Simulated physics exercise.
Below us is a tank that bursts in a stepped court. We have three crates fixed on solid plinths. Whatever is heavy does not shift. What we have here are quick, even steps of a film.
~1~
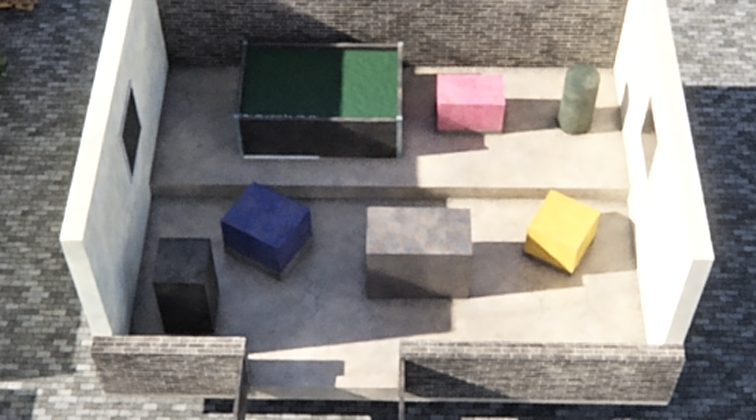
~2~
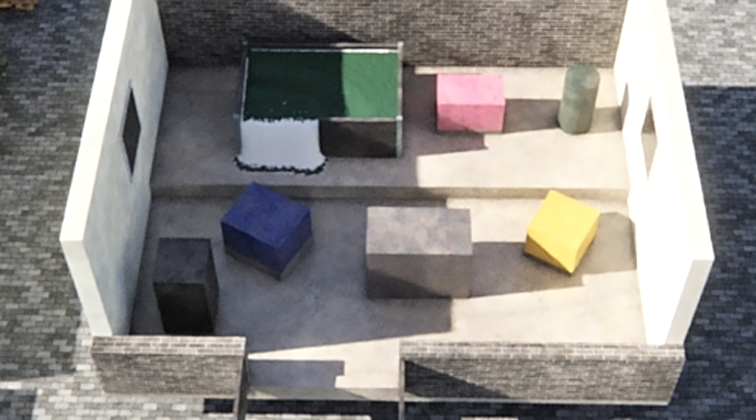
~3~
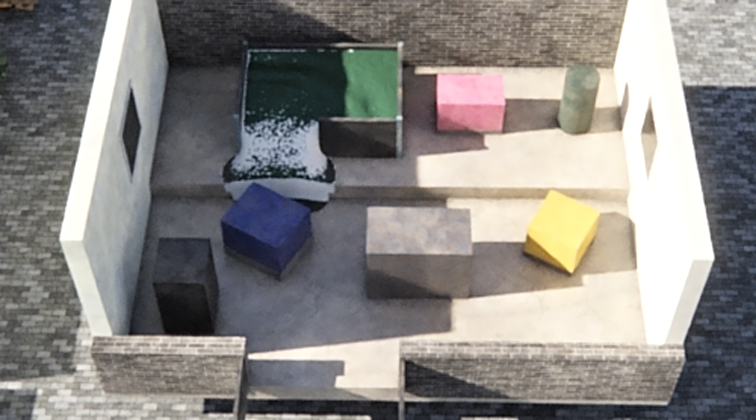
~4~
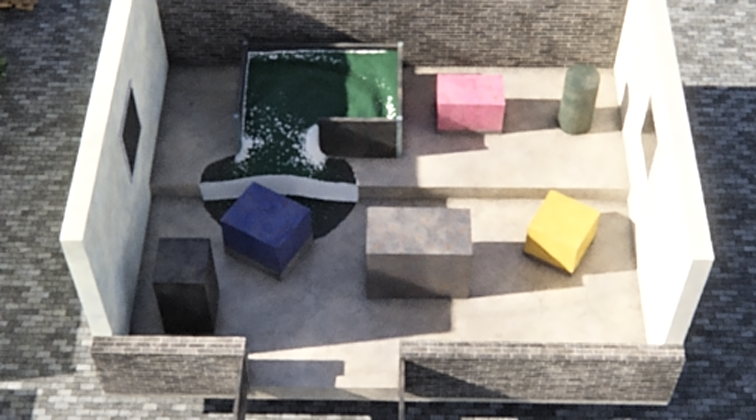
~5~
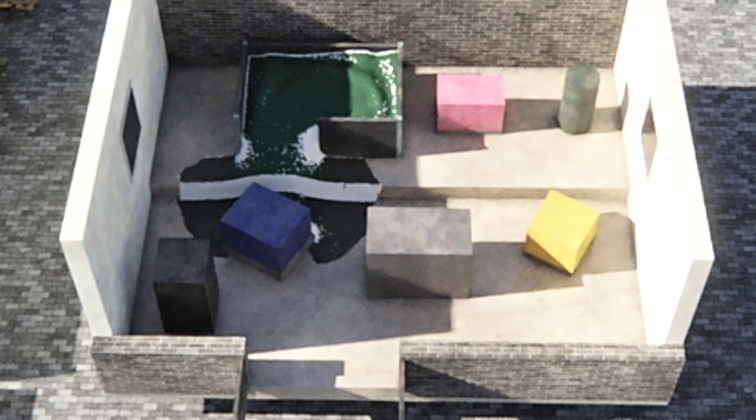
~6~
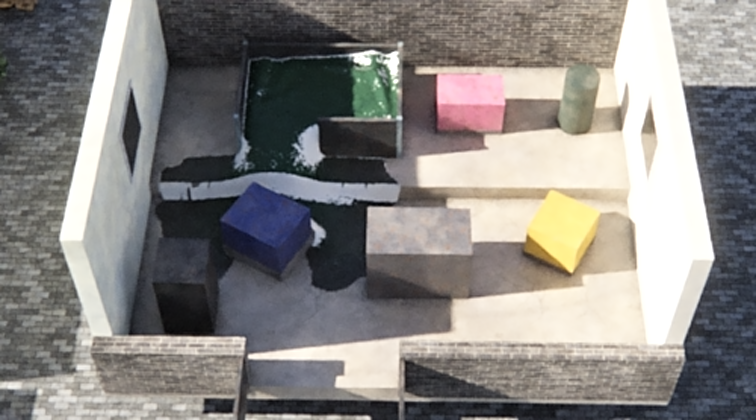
Stepped court with scattered blocks, green water bursting from a tank's front left, pouring over the step and spreading around a blue cube.
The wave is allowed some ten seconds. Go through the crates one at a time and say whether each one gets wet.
One by one: The blue crate will be reached; the pink crate will not be reached; the yellow crate will be reached.
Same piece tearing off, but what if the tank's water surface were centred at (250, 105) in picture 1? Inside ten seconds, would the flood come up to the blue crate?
The blue crate is flooded.
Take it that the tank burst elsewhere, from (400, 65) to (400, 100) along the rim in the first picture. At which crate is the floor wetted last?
The blue-painted one.
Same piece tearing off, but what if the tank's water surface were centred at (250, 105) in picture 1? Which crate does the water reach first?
First comes the crate marked blue.
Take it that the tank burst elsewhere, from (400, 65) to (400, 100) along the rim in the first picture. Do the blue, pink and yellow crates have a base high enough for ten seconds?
Note - blue is left dry; pink is overtopped; yellow is overtopped.
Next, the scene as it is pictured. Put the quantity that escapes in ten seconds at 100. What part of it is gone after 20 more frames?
Around 25 percent.
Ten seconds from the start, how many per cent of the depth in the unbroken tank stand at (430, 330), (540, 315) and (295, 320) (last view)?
Approx. values, in order: 10 %, 14 %, 12 %.
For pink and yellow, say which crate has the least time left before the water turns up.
That would be the one in yellow.
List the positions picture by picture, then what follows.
Still water in the water tank at (321, 84), in the first picture.
The front is at (241, 165), out from the gap at (281, 143), in the second picture.
Water pours out at (281, 144) and has run to (311, 207), in the third picture.
The front is at a hidden place, out from the gap at (281, 145), in the fourth picture.
The front is at (330, 256), out from the gap at (281, 145), in the fifth picture.
Water pours out at (281, 144) and has run to a hidden place, in the sixth picture.
A moment on, water covers 25 % of the floor; the blue crate water round its plinth, the pink crate not reached, the yellow crate not reached.
Next, water covers 40 % of the floor; the blue crate water round its plinth, the pink crate not reached, the yellow crate water round its plinth.
Then, water covers 55 % of the floor; the blue crate water round its plinth, the pink crate not reached, the yellow crate water round its plinth.
Later, water covers 60 % of the floor; the blue crate water round its plinth, the pink crate not reached, the yellow crate water round its plinth.
In the end, water covers 60 % of the floor; the blue crate was topped, the pink crate stayed above the water, the yellow crate was topped.
